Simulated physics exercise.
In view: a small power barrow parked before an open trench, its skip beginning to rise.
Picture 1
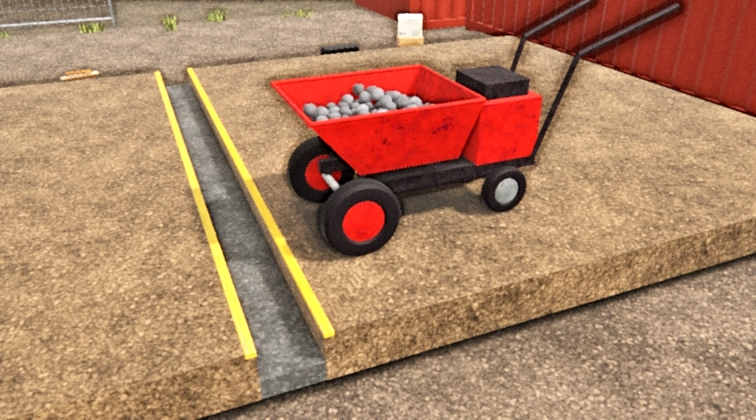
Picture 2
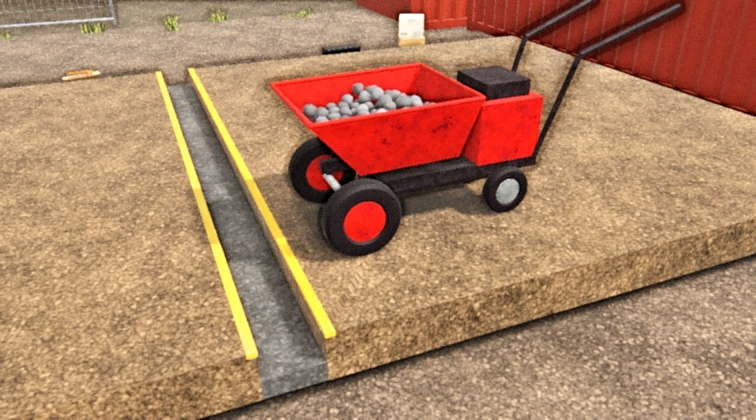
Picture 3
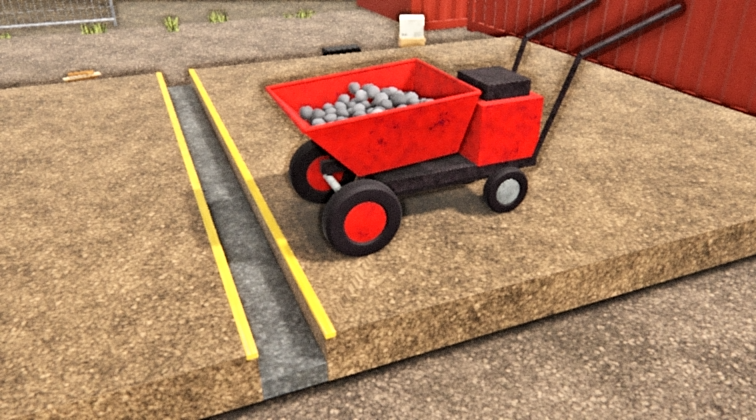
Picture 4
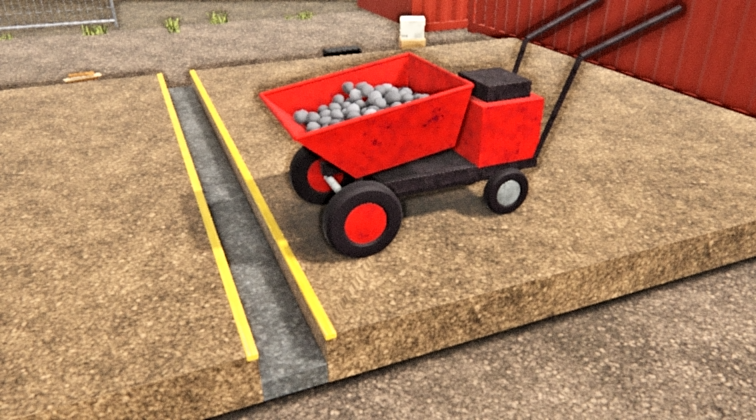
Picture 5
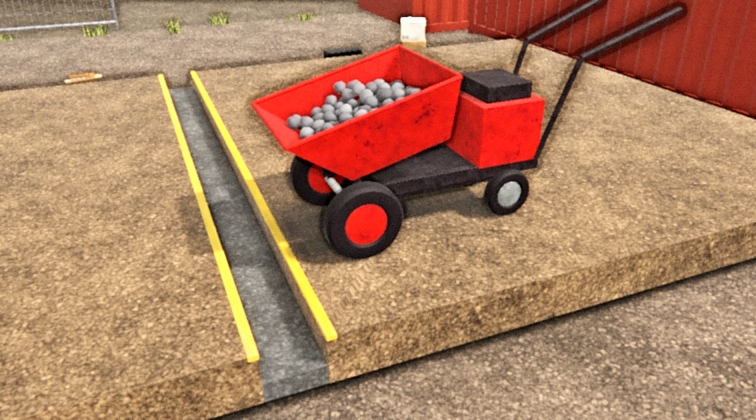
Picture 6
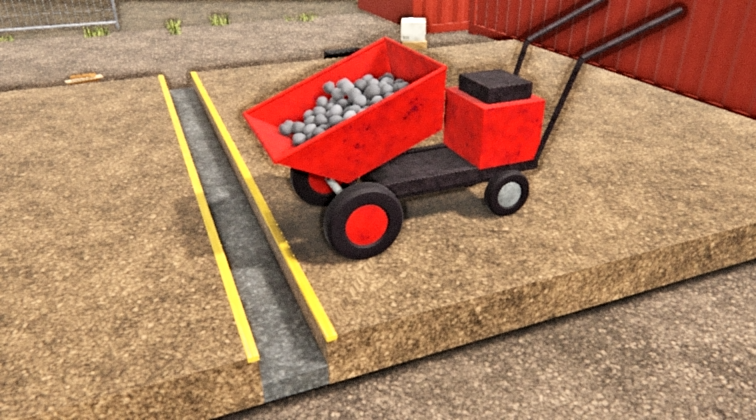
The video shows a small red power barrow loaded with round grey cobbles, parked beside a narrow trench edged with yellow strips. Its skip starts level, then gradually tilts forward to the left, while the wheels stay in place.
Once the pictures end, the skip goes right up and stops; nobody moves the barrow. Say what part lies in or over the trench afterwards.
It catches less than half.
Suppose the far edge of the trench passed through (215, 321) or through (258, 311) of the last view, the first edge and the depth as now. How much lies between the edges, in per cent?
First some 60, then 0 per cent.
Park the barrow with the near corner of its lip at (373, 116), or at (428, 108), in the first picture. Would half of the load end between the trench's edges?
First above a half, then not half.
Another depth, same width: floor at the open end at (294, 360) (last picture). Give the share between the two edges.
About 20 per cent.
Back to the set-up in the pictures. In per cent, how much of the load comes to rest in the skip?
It comes to 30 per cent or so.
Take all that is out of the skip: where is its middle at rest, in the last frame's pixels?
Near (201, 249).
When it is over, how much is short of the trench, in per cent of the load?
Some 0 per cent.
Soon after the last picture, skip tipped steeply; all in the skip.
A little later, skip tipped right over; nearly all in the skip; a stray few in or heaped over the trench; a small part beyond it; a stray few falling.
Later still, skip tipped right over; about a third in the skip; about a quarter in or heaped over the trench; about half beyond it.
At rest, skip tipped right over; about a third in the skip; about a quarter in or heaped over the trench; about half beyond it.
